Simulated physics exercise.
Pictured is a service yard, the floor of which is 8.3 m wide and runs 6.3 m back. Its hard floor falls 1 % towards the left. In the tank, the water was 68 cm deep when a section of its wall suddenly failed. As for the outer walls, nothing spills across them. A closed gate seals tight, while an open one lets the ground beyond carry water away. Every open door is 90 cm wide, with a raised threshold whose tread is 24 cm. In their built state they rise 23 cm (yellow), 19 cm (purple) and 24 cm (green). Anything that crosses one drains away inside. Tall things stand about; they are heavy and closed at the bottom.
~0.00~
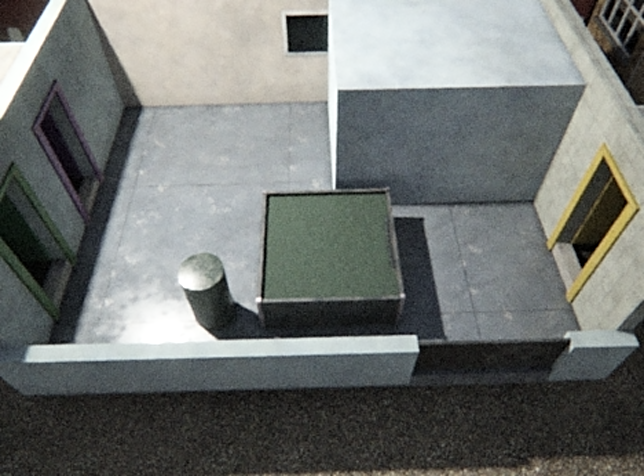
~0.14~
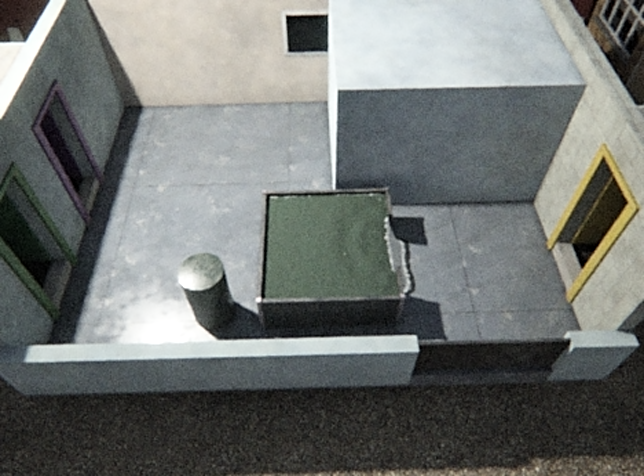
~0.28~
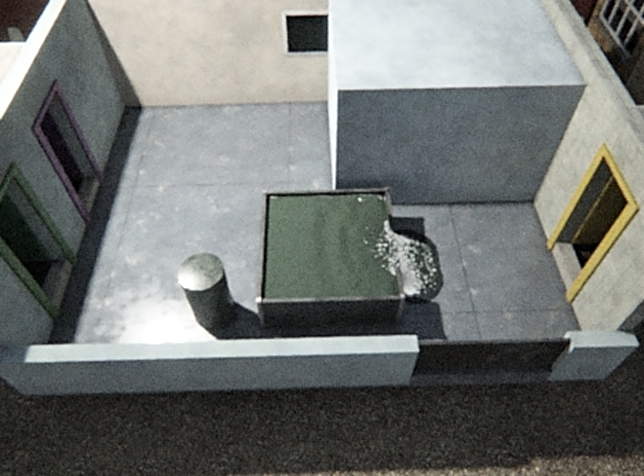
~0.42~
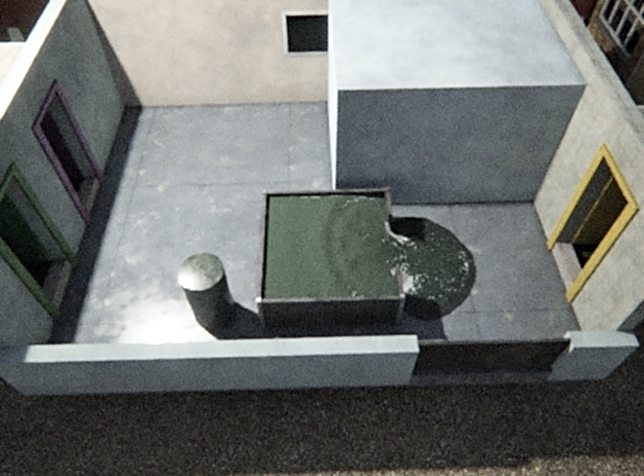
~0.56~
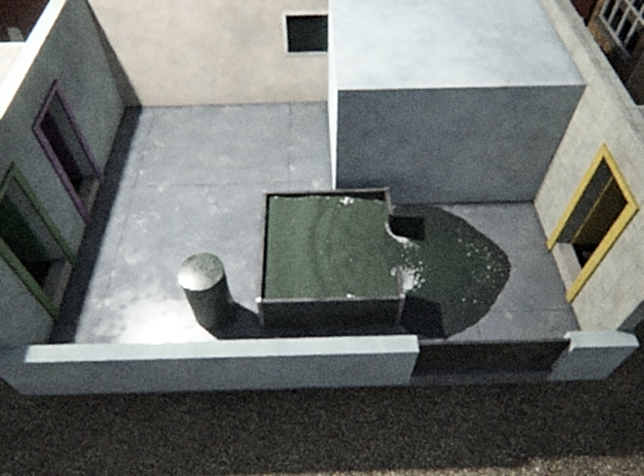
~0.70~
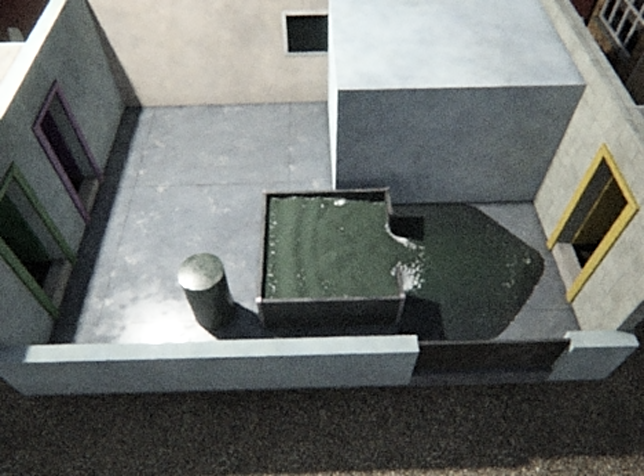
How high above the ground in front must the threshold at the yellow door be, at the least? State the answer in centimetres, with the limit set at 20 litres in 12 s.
About 27 cm.
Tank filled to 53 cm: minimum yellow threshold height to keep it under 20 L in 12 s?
About 19 centimetres.
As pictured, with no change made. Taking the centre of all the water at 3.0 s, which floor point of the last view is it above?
It lies near (412, 271) in the last picture.
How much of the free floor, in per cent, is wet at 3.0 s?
Wet: Close to 25 %.
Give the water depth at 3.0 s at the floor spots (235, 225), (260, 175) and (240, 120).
Approx. 0 / 0 / 0 cm.
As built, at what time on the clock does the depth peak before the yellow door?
2.4 s.
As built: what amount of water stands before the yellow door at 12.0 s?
Some 11.0 cm.
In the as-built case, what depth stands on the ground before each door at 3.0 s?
Depth at yellow 29 cm, at purple 0 cm, at green 0 cm.
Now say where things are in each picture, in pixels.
Still water, 68 cm deep, in the tank at (328, 244); the yellow door at (583, 235) is dry, in the first picture.
Water pours out at (389, 257) and has run 0.4 m, to (411, 283); about 10 cm deep outside, 68 cm at the back, in the second picture.
Water pours out at (389, 259) and has run 0.8 m, to (438, 273); about 11 cm deep outside, 68 cm at the back, in the third picture.
The front is at (471, 275), 1.4 m from the gap at (389, 259); 2.0 m2 of floor is wet, 68 cm left at the back, in the fourth picture.
The gap is at (389, 259), the front 2.0 m out at (505, 268); the back of the tank holds 68 cm, in the fifth picture.
The front is at (539, 264), 2.6 m from the gap at (389, 258); 5.2 m2 of floor is wet, 63 cm left at the back; the yellow door at (583, 235), 2.9 m from the gap, is still 0.3 m from the nearest water, in the sixth picture.
After 1.4 s water covers 25 % of the floor, deepest (46 cm) near (534, 203); 30 cm at the yellow door, 4 litres in over its 23 cm threshold.
After 3.0 s water covers 25 % of the floor, deepest (32 cm) near (505, 268); 29 cm at the yellow door, 42 litres in over its 23 cm threshold.
After 12.0 s water covers 85 % of the floor, deepest (16 cm) near (39, 372); 11 cm at the yellow door, 52 litres in over its 23 cm threshold.
At the yellow door as built, the water arrived by 0.8 s and peaked near 33 cm at 2.4 s.
Run again over the same 12 s with other heights there, 47 litres in over 23.5 cm, 2 litres over 32 cm. The limit of 20 litres is kept from about 27 cm up.
